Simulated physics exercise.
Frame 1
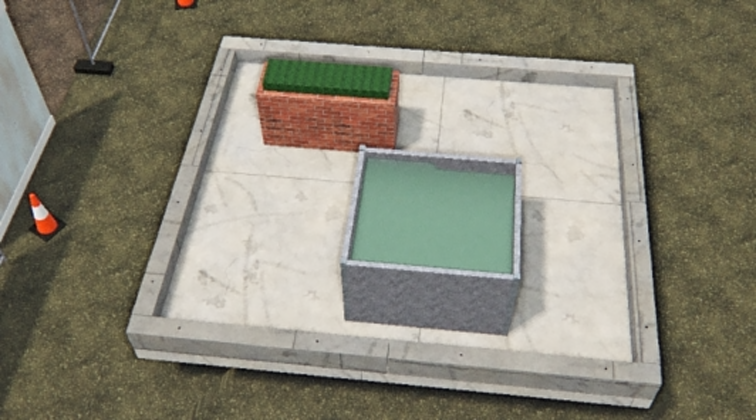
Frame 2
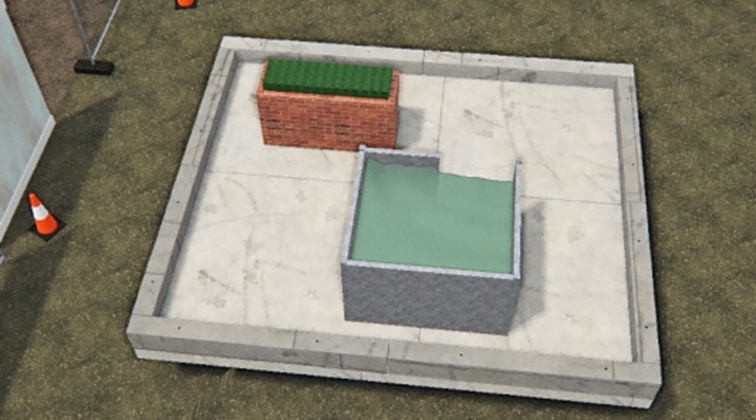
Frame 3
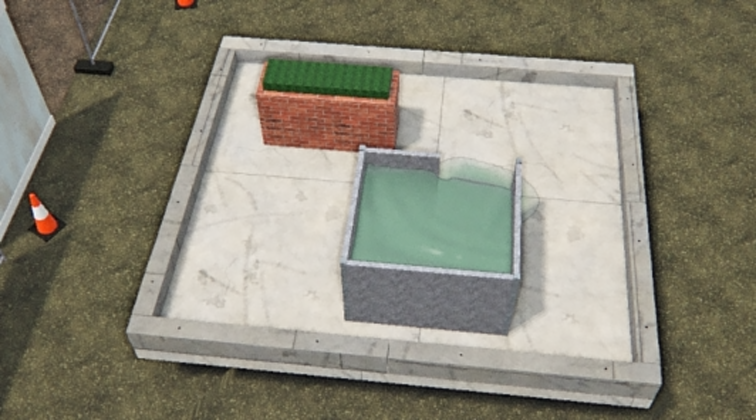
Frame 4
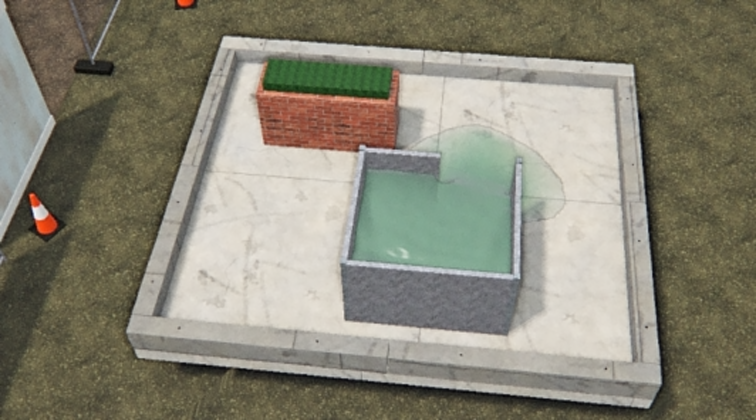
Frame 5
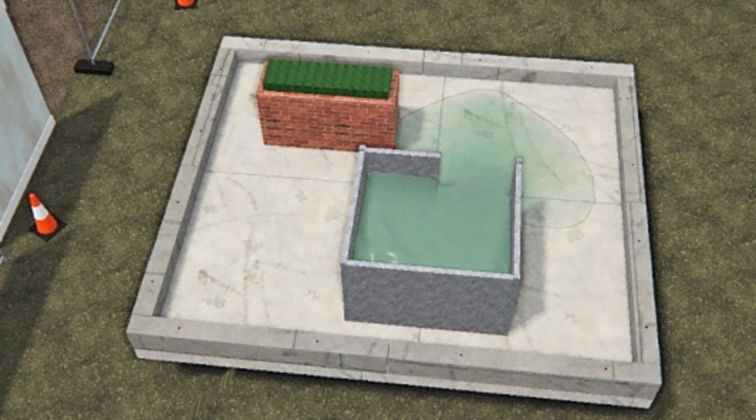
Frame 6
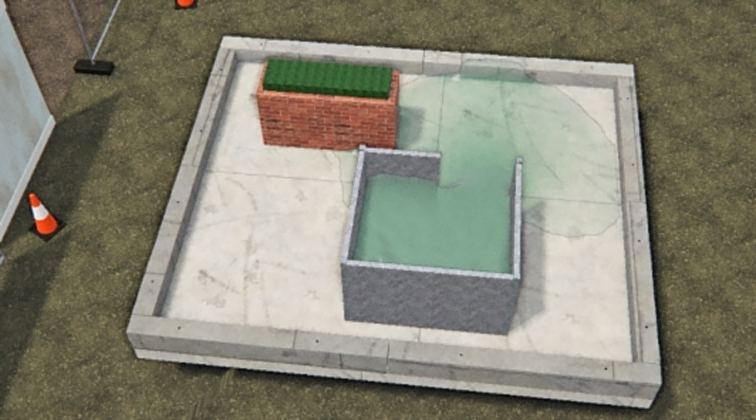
Green water pours through a gap in the far side of an open grey tank, seen from a fixed, high view over a pale, walled concrete compound on rough grass. A brick planter topped with clipped green stands at the upper left, with orange cones beyond the wall. Part of the tank's back wall vanishes, and the water fans out thinly across the slab, reaching the far wall.
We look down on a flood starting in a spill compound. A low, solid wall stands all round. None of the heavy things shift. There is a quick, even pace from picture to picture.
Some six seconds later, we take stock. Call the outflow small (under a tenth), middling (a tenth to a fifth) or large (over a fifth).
Middling.
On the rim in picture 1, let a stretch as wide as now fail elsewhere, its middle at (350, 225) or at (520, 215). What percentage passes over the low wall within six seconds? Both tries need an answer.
That's 24 in a hundred for the first try and 24 in a hundred for the second.
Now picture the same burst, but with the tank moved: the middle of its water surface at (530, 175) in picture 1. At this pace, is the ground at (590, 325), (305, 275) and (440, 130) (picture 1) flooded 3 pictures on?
Untouched, untouched, soaked.
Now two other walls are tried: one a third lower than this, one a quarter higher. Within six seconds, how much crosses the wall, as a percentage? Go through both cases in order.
About 28 per cent, then about 6 per cent.
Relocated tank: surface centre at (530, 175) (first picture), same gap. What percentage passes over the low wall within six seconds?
Near 24 in a hundred, I reckon.
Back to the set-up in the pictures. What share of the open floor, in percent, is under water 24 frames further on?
Around 85 in a hundred.
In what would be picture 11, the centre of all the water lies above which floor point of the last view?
The centre of mass sits at about (462, 202).
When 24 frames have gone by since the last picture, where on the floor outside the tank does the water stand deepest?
At about (300, 72).
A moment on, water covers 40 % of the floor; the low wall has let 0 % over.
Next, water covers 40 % of the floor; the low wall has let 2 % over.
Then, water covers 55 % of the floor; the low wall has let 12 % over.
Later, water covers 70 % of the floor; the low wall has let 13 % over.
In the end, water covers 85 % of the floor; the low wall has let 13 % over.
